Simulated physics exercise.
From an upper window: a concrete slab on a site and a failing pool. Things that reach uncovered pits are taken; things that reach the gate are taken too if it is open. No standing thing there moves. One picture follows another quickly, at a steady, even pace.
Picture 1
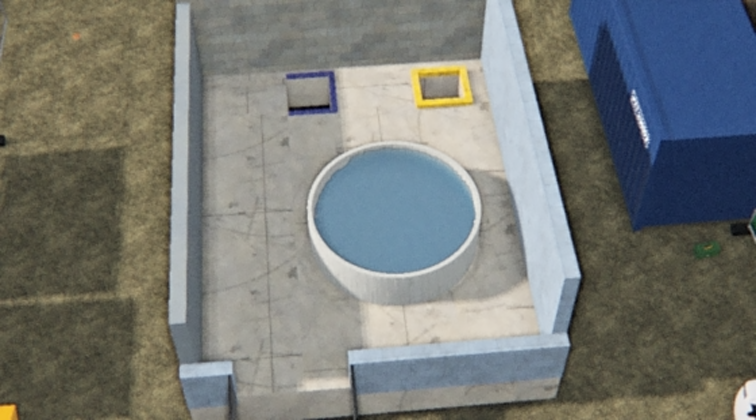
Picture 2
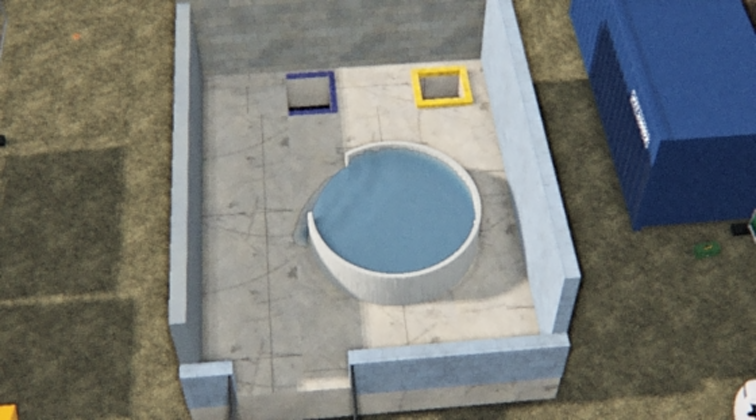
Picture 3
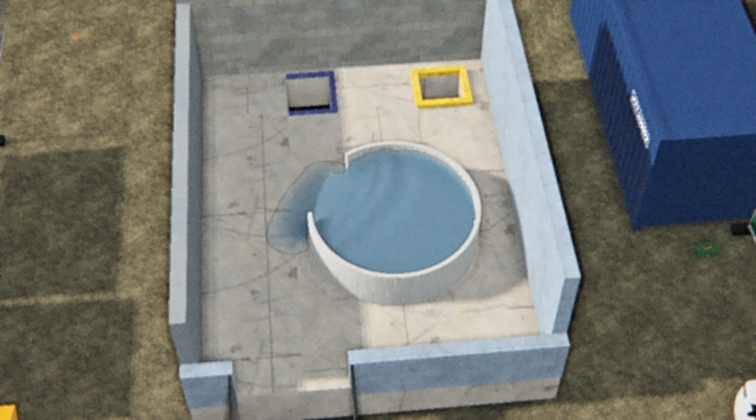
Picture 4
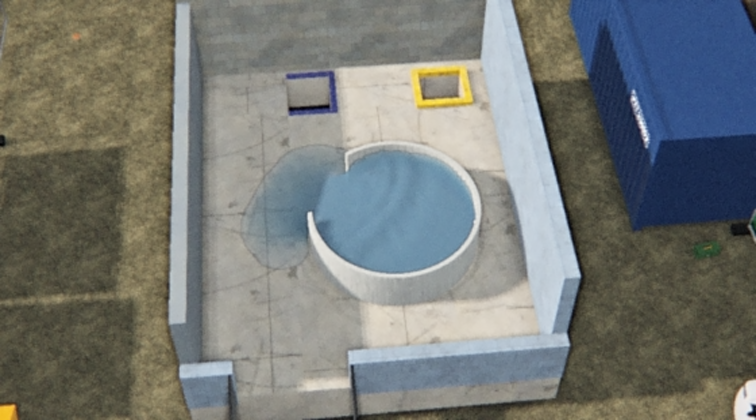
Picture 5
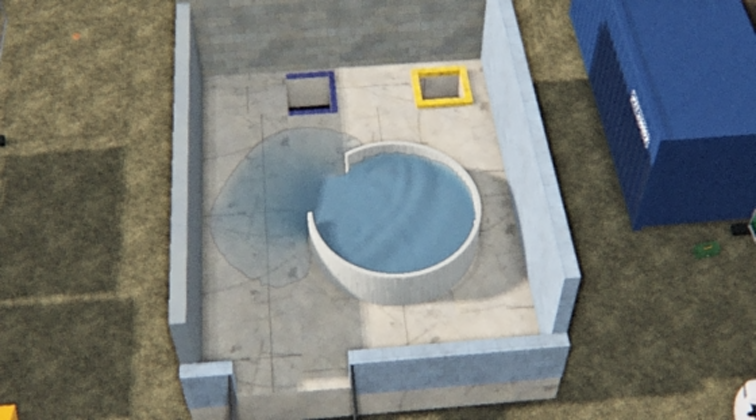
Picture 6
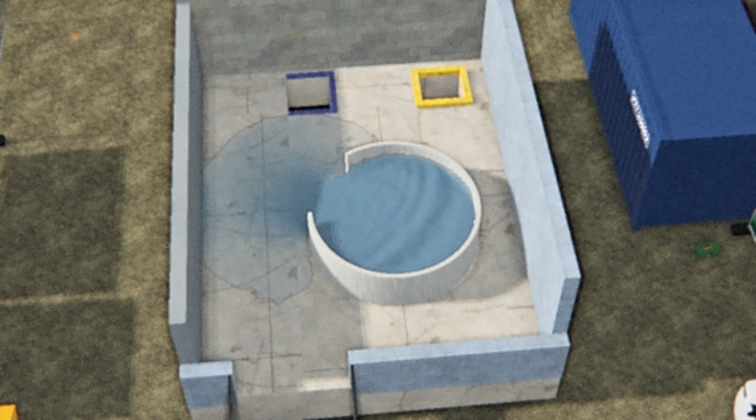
Water pouring through a gap in a round pool's left wall, spreading leftward and outward across a walled concrete slab.
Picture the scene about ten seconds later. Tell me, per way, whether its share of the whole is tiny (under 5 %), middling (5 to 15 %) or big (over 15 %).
The gate: Middling; the blue pit: Big; the yellow pit: Tiny.
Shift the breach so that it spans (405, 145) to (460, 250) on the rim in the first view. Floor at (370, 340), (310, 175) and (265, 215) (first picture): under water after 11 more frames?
Well, the first is hit by the spill, the next missed by the spill, the last missed by the spill.
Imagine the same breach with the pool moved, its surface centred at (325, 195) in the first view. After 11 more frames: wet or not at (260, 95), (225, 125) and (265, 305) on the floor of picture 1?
Okay, first one got wet, second one got wet, last one got wet.
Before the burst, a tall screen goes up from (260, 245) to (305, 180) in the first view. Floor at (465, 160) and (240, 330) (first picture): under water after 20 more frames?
Log, in order: Unreached / waterlogged.
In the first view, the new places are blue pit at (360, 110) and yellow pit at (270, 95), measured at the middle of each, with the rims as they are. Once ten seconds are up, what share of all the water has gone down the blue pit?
Roughly 10 per cent ends up in the blue pit.
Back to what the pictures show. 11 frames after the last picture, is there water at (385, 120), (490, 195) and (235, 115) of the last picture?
Points in order - 1: Unwetted; 2: Unwetted; 3: Inundated.
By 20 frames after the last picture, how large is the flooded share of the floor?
Roughly 55 percent.
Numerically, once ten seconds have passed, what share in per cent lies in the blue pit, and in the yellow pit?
Around 42 and 0 per cent, in that order.
A moment on, water covers 35 % of the floor; the gate 0 %, the blue pit 1 %, the yellow pit 0 %.
Next, water covers 40 % of the floor; the gate 0 %, the blue pit 2 %, the yellow pit 0 %.
Then, water covers 55 % of the floor; the gate 2 %, the blue pit 11 %, the yellow pit 0 %.
Later, water covers 75 % of the floor; the gate 6 %, the blue pit 29 %, the yellow pit 0 %.
In the end, water covers 95 % of the floor; the gate 11 %, the blue pit 42 %, the yellow pit 0 %.
